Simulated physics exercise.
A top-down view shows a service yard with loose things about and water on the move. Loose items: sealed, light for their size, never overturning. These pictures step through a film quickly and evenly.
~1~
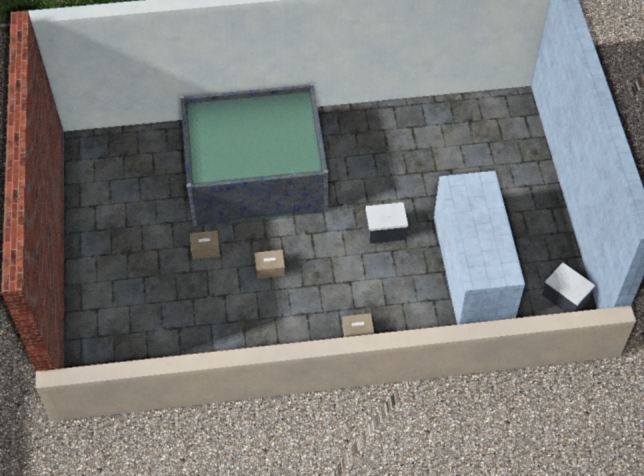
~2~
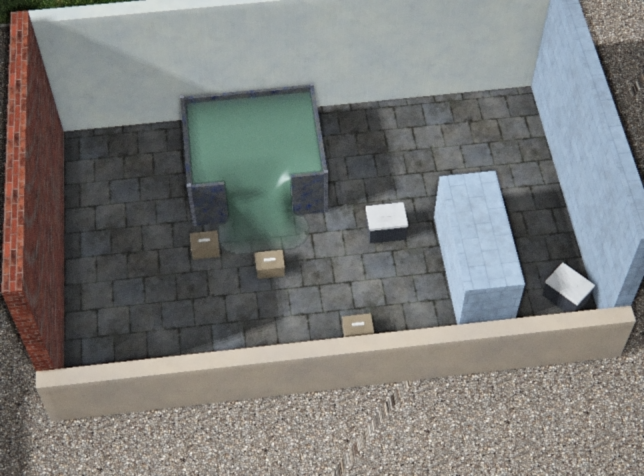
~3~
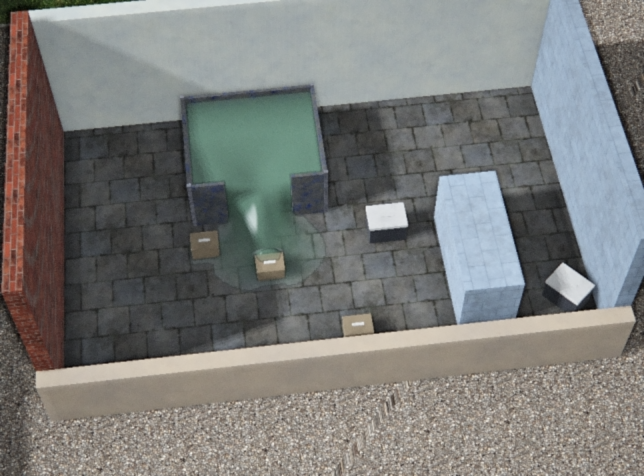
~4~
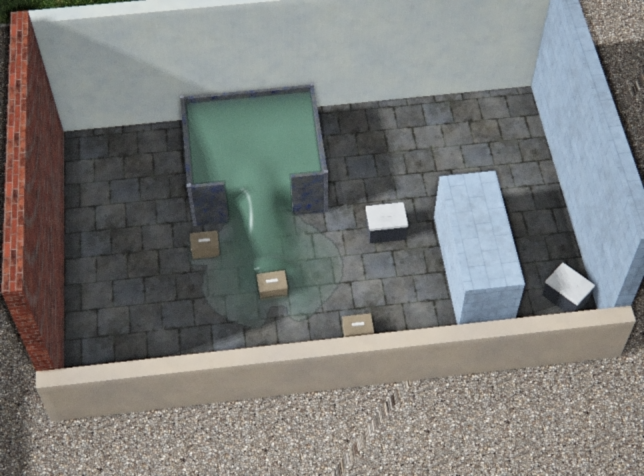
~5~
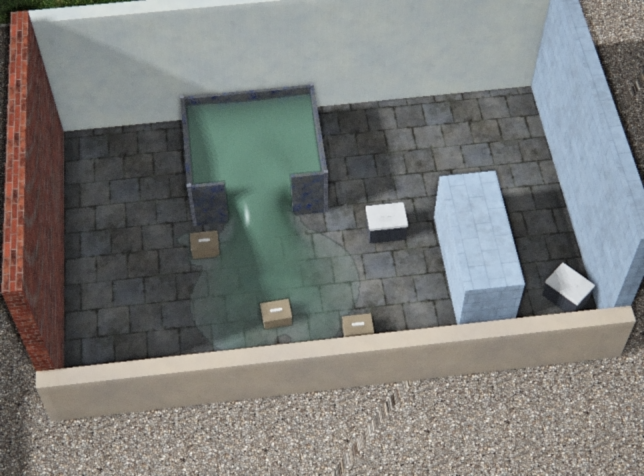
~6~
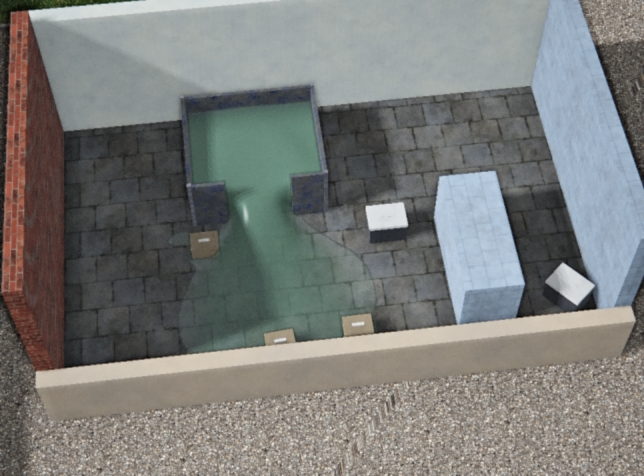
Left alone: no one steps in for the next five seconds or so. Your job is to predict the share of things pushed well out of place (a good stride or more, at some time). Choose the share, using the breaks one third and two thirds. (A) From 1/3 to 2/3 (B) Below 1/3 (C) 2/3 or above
C, 2/3 or above.
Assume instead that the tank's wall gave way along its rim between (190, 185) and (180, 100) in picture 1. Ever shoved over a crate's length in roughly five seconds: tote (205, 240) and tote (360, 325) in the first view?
Fell short, then went the distance.
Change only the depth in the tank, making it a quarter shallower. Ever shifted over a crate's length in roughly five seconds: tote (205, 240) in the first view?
Note - that object: Not displaced that much.
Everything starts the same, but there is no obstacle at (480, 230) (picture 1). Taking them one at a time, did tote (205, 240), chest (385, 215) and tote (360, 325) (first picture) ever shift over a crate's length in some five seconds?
In sequence: Fell short, fell short, covered the distance.
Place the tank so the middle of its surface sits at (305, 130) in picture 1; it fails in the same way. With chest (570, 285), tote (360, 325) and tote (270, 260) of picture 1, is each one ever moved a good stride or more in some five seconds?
The three, one by one: Past that mark, past that mark and past that mark.
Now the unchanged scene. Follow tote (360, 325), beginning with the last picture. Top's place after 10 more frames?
(449, 324), roughly.
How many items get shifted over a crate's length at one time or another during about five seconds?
4.
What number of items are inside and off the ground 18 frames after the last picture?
Tally: 2.
A moment on, 1 of 5 are well off their spots; 2 afloat.
Next, 2 of 5 are well off their spots; 2 afloat.
Later, 4 of 5 are well off their spots; 2 afloat.
In the end, 4 of 5 are well off their spots, and 4 have been at some point; 2 afloat.
